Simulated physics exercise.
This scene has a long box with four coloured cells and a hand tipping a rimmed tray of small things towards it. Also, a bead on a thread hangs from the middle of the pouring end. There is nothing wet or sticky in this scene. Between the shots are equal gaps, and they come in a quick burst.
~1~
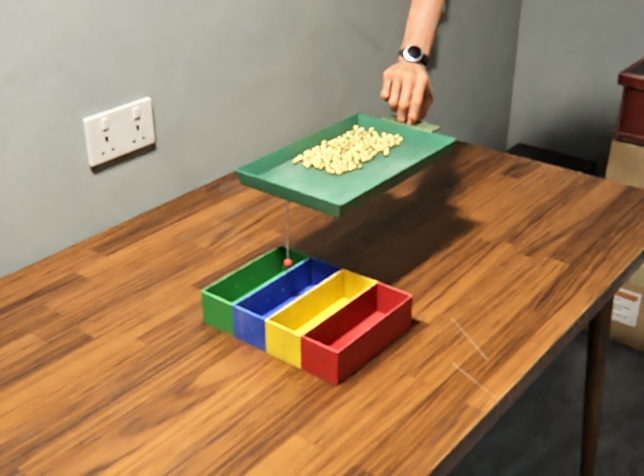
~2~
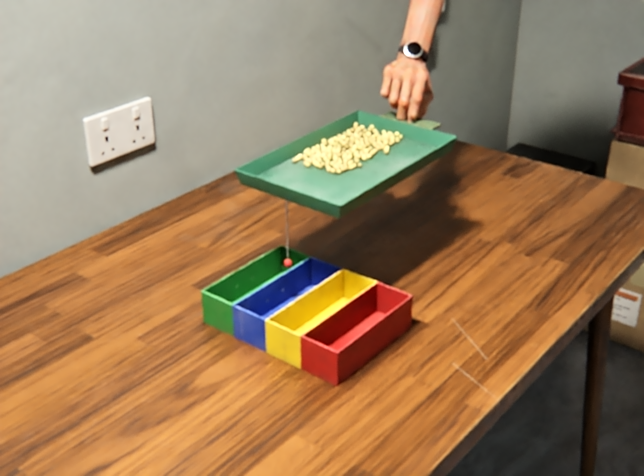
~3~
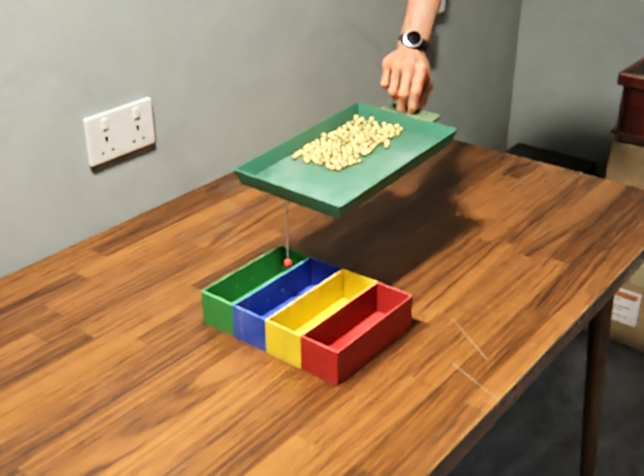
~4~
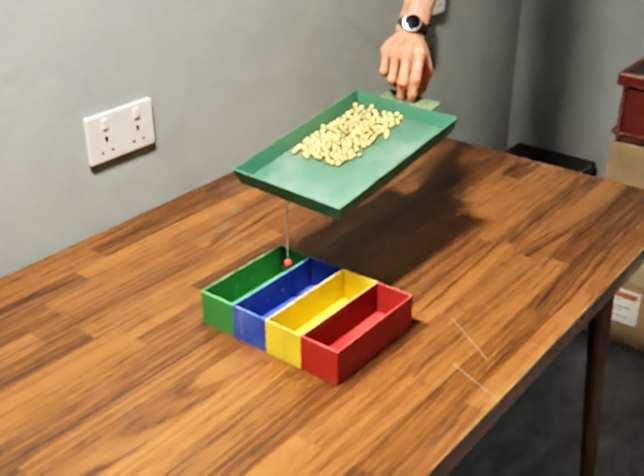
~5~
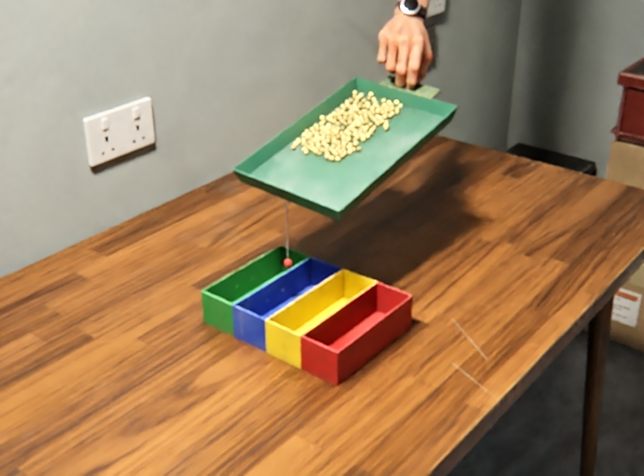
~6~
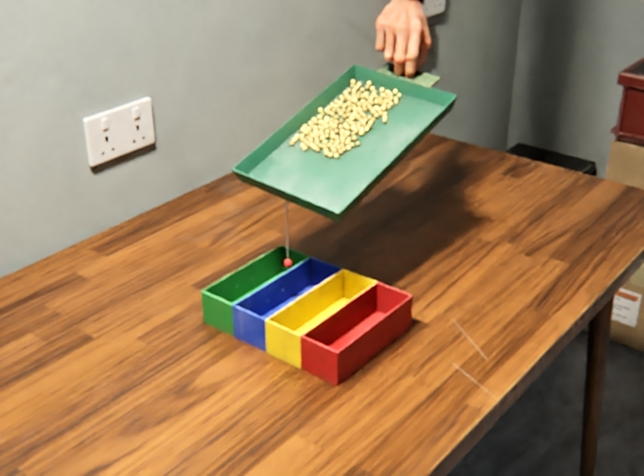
A hand wearing a dark-strapped watch raises the handle end of a green rimmed tray, gradually steepening its tilt while the pale beans stay bunched on it. Below the tray's near edge, a red bead hangs on a thread above a box with green, blue, yellow and red cells. The fixed, raised view shows a wooden table beside a grey wall with a white socket.
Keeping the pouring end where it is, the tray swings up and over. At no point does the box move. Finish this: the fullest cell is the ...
... Yellow one.
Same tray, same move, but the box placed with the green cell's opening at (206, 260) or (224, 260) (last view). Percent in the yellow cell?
I'd expect some 20 percent, and then some 30 percent.
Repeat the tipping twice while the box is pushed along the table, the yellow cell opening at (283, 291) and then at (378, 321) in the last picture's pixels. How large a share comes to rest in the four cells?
About 90 per cent, then about 80 per cent.
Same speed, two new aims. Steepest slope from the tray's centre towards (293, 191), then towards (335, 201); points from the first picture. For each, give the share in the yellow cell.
First case around 0 per cent, second case 80 per cent.
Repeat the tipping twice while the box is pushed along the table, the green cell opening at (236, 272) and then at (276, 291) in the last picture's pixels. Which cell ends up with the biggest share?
First place: The yellow one; second place: The blue one.
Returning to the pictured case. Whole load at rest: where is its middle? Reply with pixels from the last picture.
Roughly at pixel (299, 333).
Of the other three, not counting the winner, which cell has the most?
Just behind the top cell comes the cell in blue.
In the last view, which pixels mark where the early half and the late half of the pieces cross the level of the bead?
It passes near (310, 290) first and then near (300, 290).
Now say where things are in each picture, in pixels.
Corners of the pouring end at (241, 169) and (340, 202), level; middle of the load at (351, 152), soya beans; bead on its thread at (288, 263); green cell at (218, 310); blue cell at (250, 325); yellow cell at (284, 341); red cell at (319, 357), in the first frame.
Corners of the pouring end at (240, 169) and (339, 203), level; middle of the load at (351, 150), in the second frame.
Corners of the pouring end at (240, 169) and (339, 204), tipped barely, lowest at the right corner; middle of the load at (351, 144), in the third frame.
Corners of the pouring end at (239, 168) and (339, 205), tipped a little, lowest at the right corner; middle of the load at (350, 136), in the fourth frame.
Corners of the pouring end at (239, 168) and (338, 207), tipped a little, lowest at the right corner; middle of the load at (350, 128), in the fifth frame.
Corners of the pouring end at (238, 168) and (338, 209), tipped clearly, lowest at the right corner; middle of the load at (348, 121); green cell at (218, 310); blue cell at (250, 325); yellow cell at (284, 341); red cell at (319, 357), in the sixth frame.
Soon after the last picture, tray tipped steeply; most on the tray; a stray few in the yellow cell; a stray few in the red cell; a stray few in the blue cell; about a quarter falling or outside the box.
A little later, tray tipped right over; about half on the tray; about a quarter in the yellow cell; a small part in the blue cell; a small part in the red cell; about a quarter falling or outside the box.
Later still, tray tipped past a quarter turn; about half in the yellow cell; about a third in the blue cell; a small part in the green cell; a small part in the red cell; a stray few falling or outside the box.
At rest, tray tipped past a quarter turn; about half in the yellow cell; about a third in the blue cell; a small part in the green cell; a small part in the red cell; a stray few outside the box.
